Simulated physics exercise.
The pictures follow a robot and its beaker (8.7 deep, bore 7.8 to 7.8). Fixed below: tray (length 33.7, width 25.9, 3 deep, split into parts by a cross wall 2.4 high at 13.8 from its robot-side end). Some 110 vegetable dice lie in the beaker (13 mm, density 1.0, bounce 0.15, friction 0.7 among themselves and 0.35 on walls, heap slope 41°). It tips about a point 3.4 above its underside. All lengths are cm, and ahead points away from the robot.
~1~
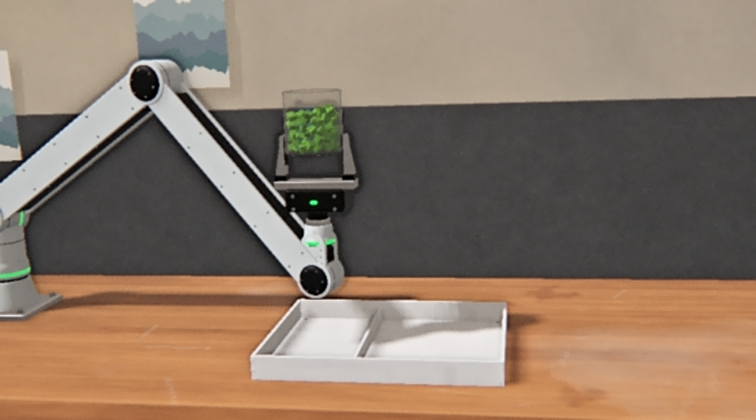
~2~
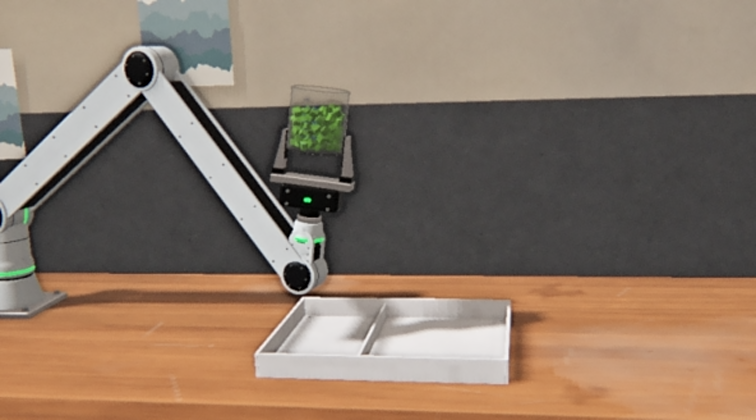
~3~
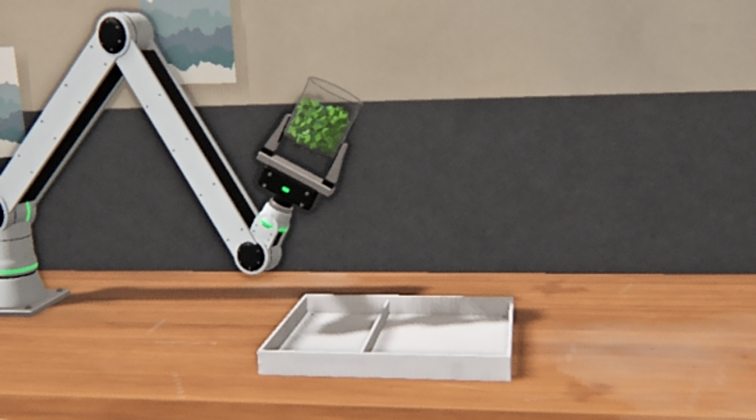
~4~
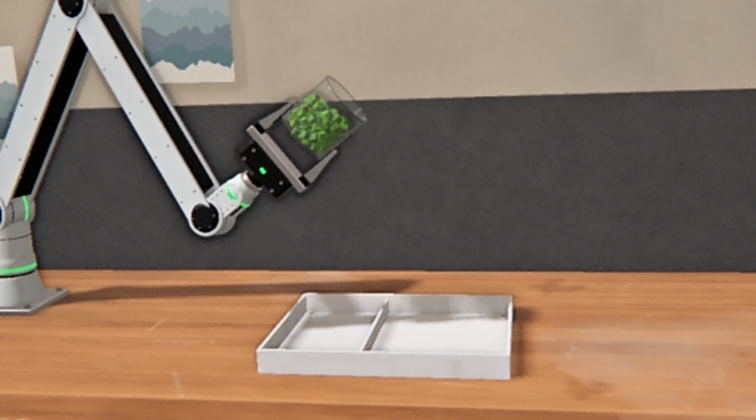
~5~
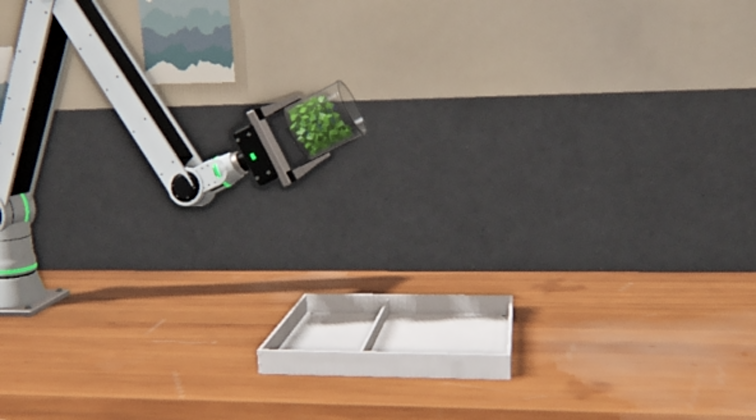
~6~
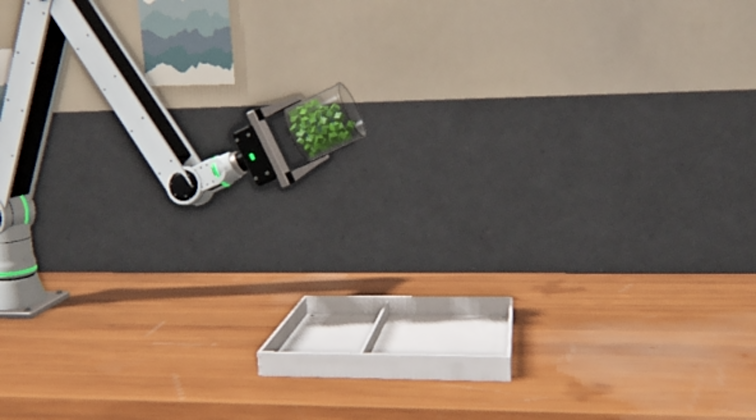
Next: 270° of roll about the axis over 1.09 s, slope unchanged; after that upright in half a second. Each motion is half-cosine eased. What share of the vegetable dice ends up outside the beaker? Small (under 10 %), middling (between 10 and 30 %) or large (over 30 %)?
Share outside the beaker: Small (under 10 %).
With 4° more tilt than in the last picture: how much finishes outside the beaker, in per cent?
About 5 per cent.
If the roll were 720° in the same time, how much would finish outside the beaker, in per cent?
In that case some 0 per cent.
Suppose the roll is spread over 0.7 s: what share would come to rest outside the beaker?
Then about 0 per cent.
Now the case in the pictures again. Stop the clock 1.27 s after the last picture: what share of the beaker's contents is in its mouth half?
About 30 per cent.
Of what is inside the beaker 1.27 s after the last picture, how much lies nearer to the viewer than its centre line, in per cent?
About 40 per cent.
Then, 0.64 s after the last picture, tipped 67°, highest piece 36 above the table; 111 in the beaker.
Then, 1.27 s after the last picture, tipped 47°, highest piece 36 above the table; 111 in the beaker.
Then, 1.79 s after the last picture, upright, highest piece 38 above the table; 111 in the beaker.
Then, 2.49 s after the last picture, upright, highest piece 38 above the table; 111 in the beaker.
Final count, 111 in the beaker. That is 0 % outside the beaker.
